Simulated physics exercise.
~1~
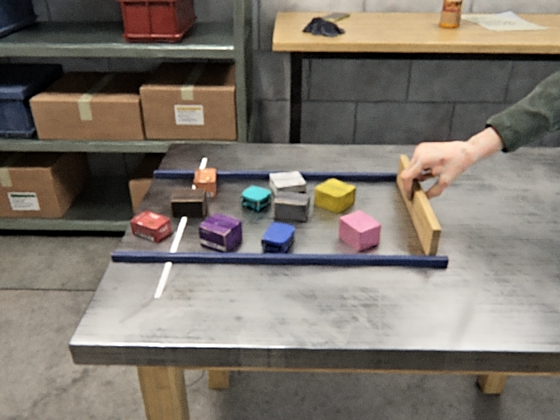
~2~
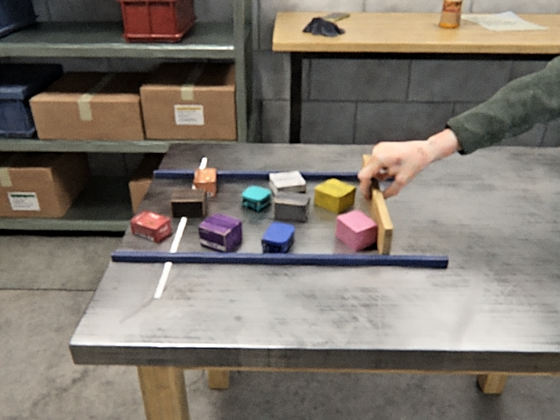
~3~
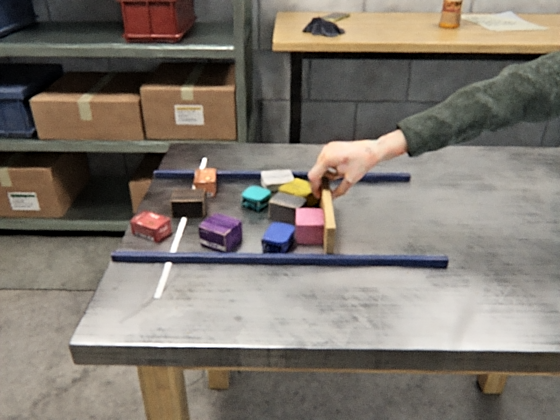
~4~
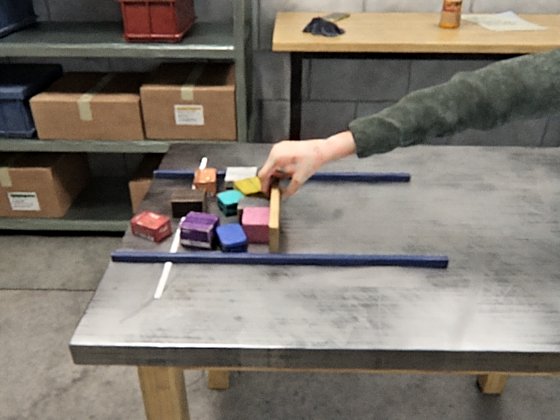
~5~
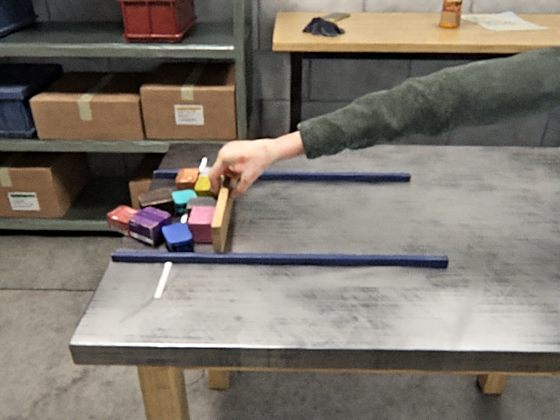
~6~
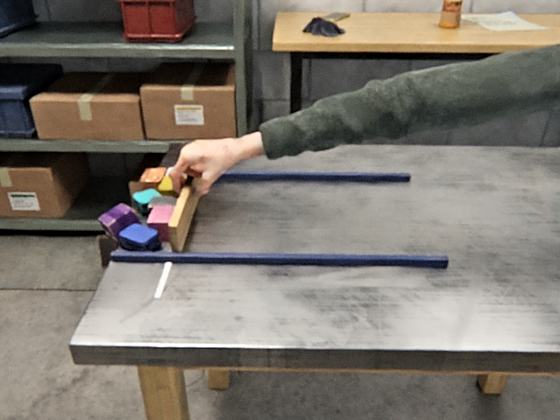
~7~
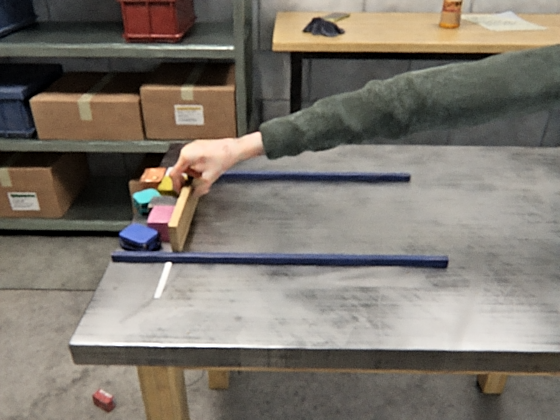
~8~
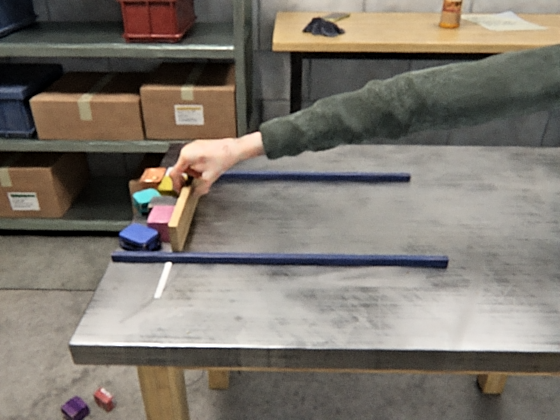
On a grey metal table in a storeroom-like space, small coloured boxes and blocks lie scattered between two dark blue rails, near a white strip of tape. A hand in a dark green sleeve holds an upright wooden board and sweeps it left, gathering the pink, yellow and grey pieces first. The board then bunches the blue, teal and purple ones, crowding everything toward the table's left edge. The red box drops out of sight as the purple box tilts over the edge, and the board halts. Finally the red and purple boxes lie on the floor, while blue, pink, teal, yellow and orange pieces remain against the board.
